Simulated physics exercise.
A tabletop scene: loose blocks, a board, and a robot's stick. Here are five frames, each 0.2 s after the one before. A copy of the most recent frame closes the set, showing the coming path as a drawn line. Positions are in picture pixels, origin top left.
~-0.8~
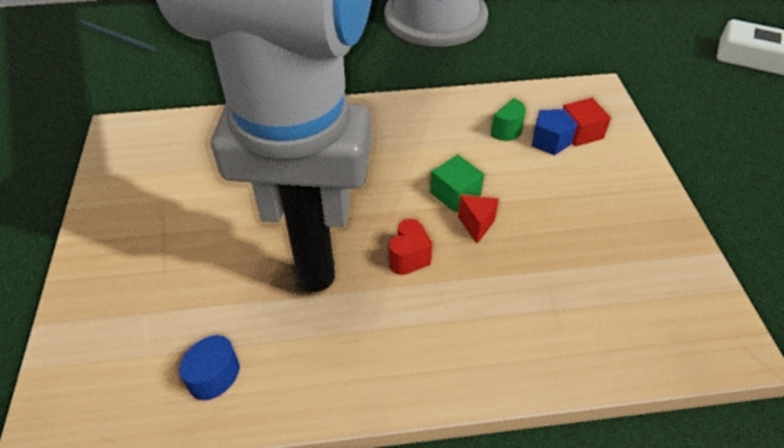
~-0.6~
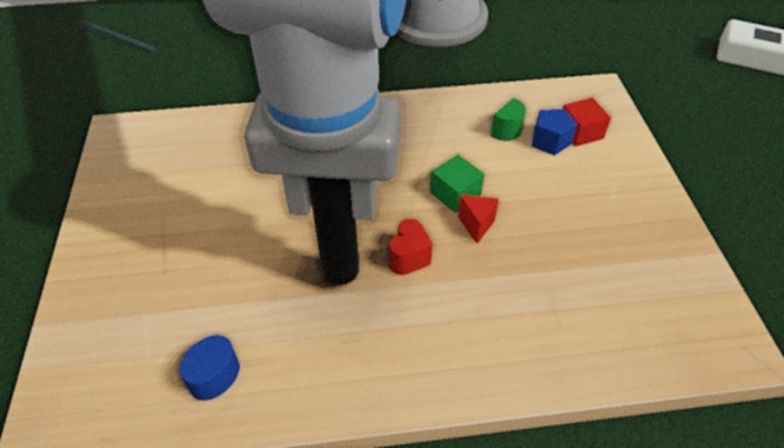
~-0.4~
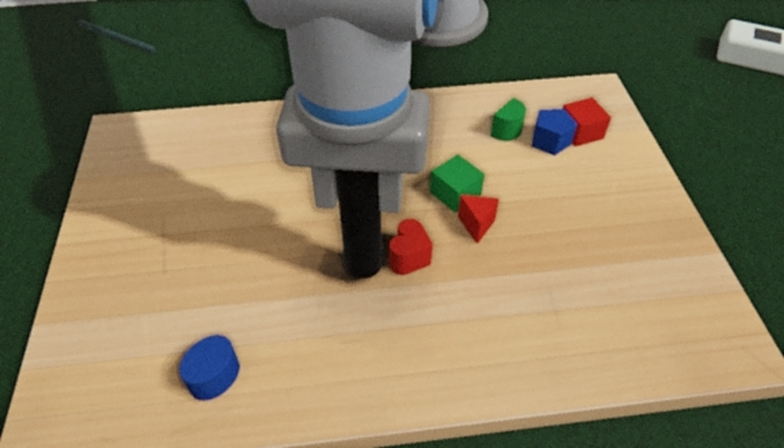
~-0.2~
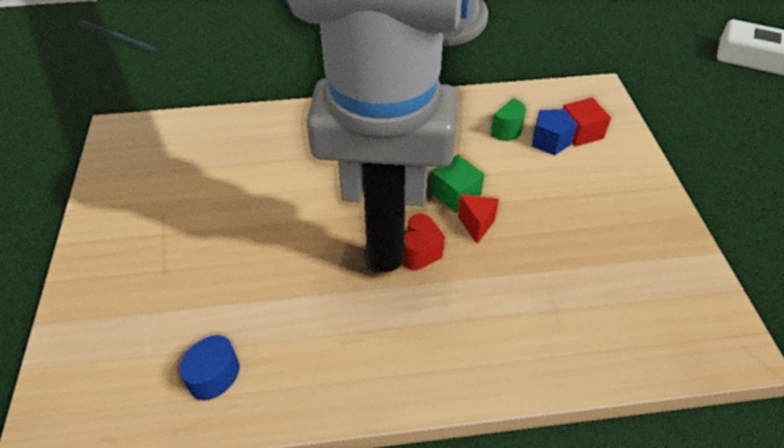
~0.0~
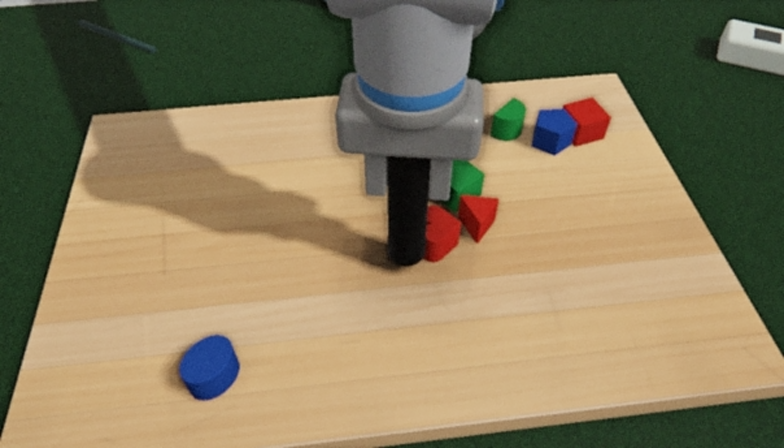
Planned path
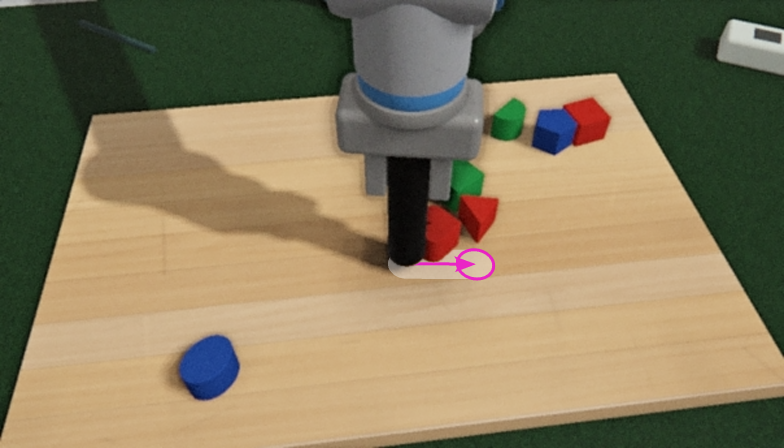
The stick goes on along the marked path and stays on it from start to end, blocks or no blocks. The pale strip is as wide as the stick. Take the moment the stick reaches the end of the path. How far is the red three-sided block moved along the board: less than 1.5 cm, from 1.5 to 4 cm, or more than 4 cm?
The smallest band: Under 1.5 cm.
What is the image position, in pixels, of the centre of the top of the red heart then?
It will end up at (465, 217).
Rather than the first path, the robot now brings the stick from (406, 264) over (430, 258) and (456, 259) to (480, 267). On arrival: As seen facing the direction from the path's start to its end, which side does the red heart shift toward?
Towards the left-hand side.
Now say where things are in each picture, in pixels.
The first frame shows stick tip at (317, 278); block tops, red heart at (410, 237); green four-sided block at (458, 172); red three-sided block at (480, 205).
The second frame shows stick at (341, 271); blocks unchanged.
The third frame shows stick at (364, 265); blocks unchanged.
The fourth frame shows stick at (386, 259); red heart at (422, 232).
The fifth frame shows stick at (406, 253); red heart at (438, 223); green four-sided block at (458, 172); red three-sided block at (480, 205).
Path on the board, from (406, 264) to (475, 264).
What follows on the original path. Halfway along, stick at (442, 253); red heart at (454, 217), turned 55° anticlockwise.
At the end, stick at (477, 253); red heart at (465, 217), turned 100° anticlockwise; green four-sided block in place; red three-sided block at (485, 200), turned 20° anticlockwise.
